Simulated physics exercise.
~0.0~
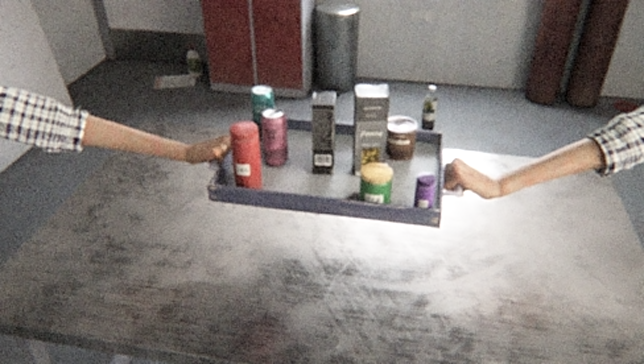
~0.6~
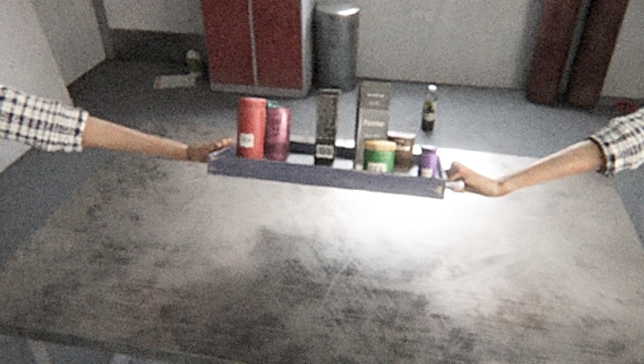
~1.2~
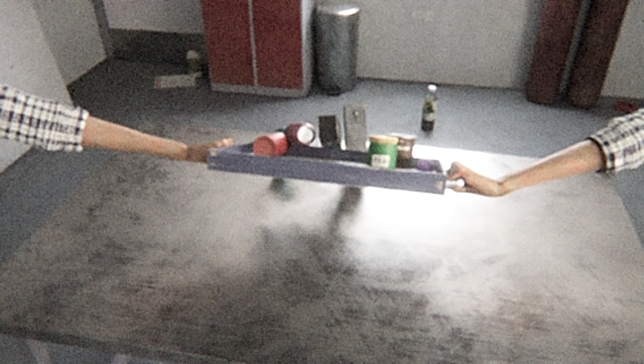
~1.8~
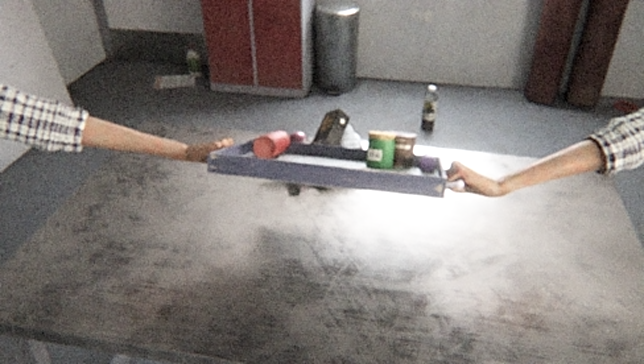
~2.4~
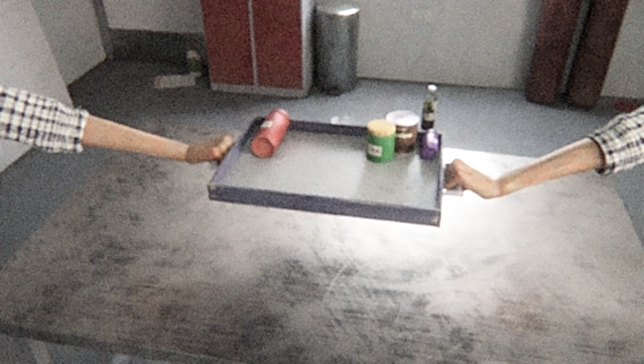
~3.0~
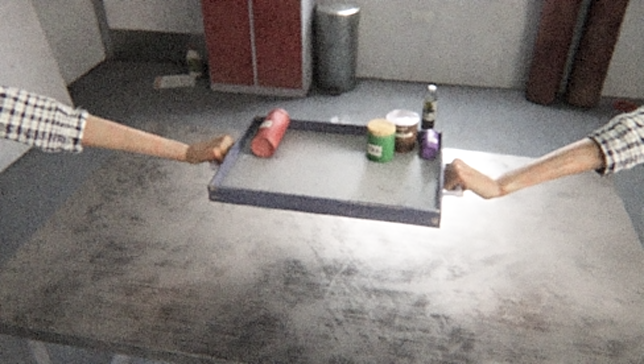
In a grey room with red lockers and a metal bin behind, seen from slightly above, two hands in checked sleeves hold a shallow tray over a scuffed table. On it stand red, pink and turquoise containers at the left, black and grey cartons in the middle, and a green jar, brown tin and purple shaker at the right. The hands tip the far edge down, and the containers lean and topple. Both cartons and the pink and turquoise cans go off the far side. The tray levels, leaving the red jar and purple shaker lying over, with the green jar and brown tin upright.
